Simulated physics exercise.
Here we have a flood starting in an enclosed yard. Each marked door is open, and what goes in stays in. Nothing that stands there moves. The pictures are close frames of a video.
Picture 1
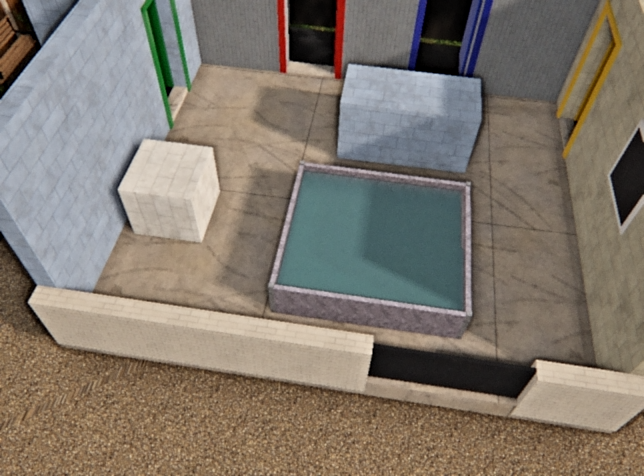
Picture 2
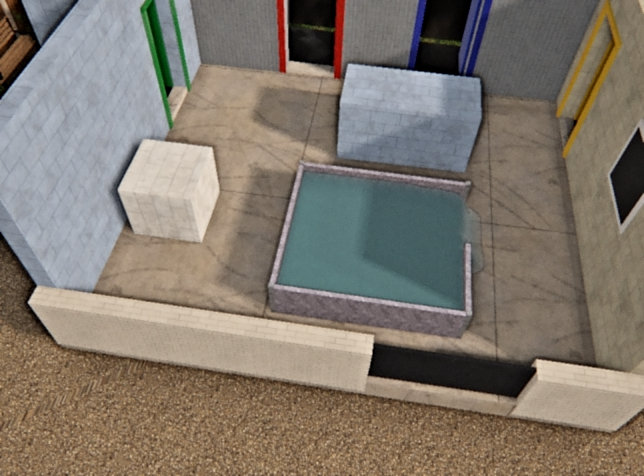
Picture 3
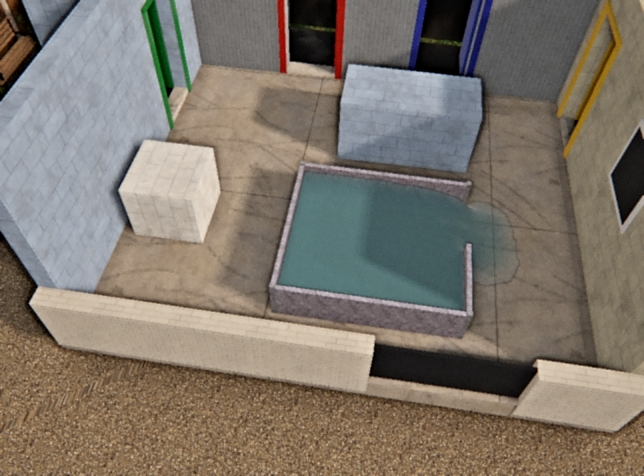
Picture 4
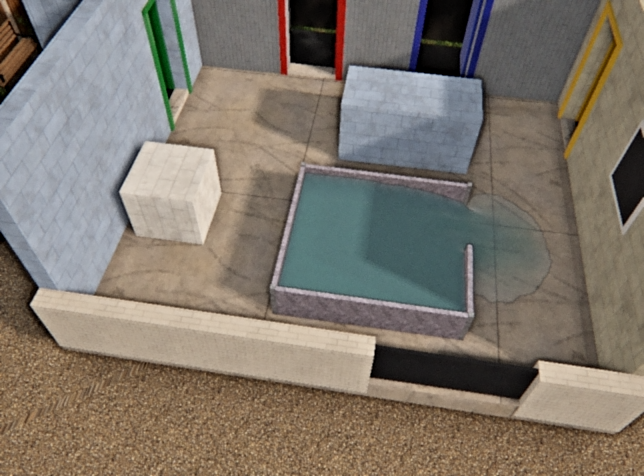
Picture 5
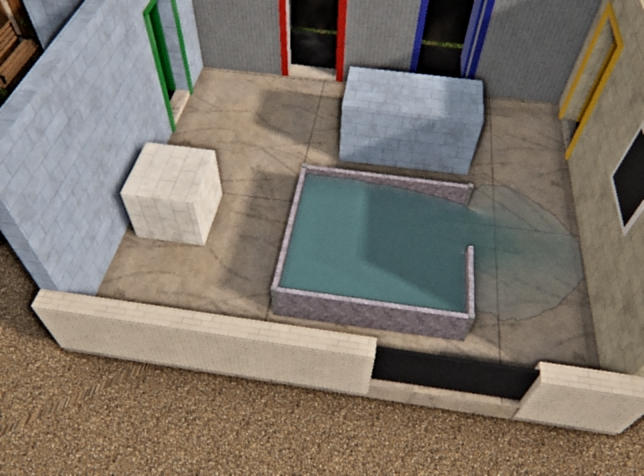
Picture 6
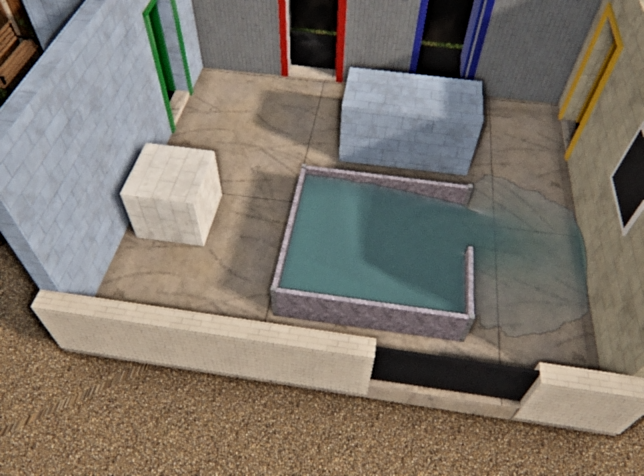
At the start, still blue-green water fills a low brick-walled tank in an enclosed yard, between a white block and a pale blue block. A gap opens in the tank's right wall and water pours out, then fans across the paved floor to the right-hand wall and spreads along it.
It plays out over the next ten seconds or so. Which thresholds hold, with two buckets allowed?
One by one: The yellow door floods; the blue door floods; the red door holds within the limit; the green door holds within the limit.
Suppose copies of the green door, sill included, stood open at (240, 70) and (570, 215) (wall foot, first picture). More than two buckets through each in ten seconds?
In turn: Stays under, goes over.
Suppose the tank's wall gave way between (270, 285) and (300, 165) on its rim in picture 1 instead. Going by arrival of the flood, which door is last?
The door marked yellow.
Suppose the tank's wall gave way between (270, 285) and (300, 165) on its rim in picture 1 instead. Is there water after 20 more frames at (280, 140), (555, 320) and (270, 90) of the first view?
In turn: Flooded, no water, flooded.
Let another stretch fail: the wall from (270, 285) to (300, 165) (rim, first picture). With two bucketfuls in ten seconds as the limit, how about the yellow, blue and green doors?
The yellow door goes over, the blue door takes less, the green door passes that mark.
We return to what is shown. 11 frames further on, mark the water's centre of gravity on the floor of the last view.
Around (435, 251).
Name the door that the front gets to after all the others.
The one in green.
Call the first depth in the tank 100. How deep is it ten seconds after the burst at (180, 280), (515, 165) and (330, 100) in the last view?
About 12, 8 and 10 per cent.
A moment on, water covers 15 % of the floor; the yellow door not reached, the blue door not reached, the red door not reached, the green door not reached.
Next, water covers 25 % of the floor; the yellow door wet at the sill, nothing in, the blue door not reached, the red door not reached, the green door not reached.
Then, water covers 40 % of the floor; the yellow door under two buckets in, the blue door wet at the sill, nothing in, the red door not reached, the green door not reached.
Later, water covers 70 % of the floor; the yellow door over two buckets in, the blue door over two buckets in, the red door wet at the sill, nothing in, the green door wet at the sill, nothing in.
In the end, water covers 90 % of the floor; the yellow door far over two buckets in, the blue door over two buckets in, the red door wet at the sill, nothing in, the green door wet at the sill, nothing in.
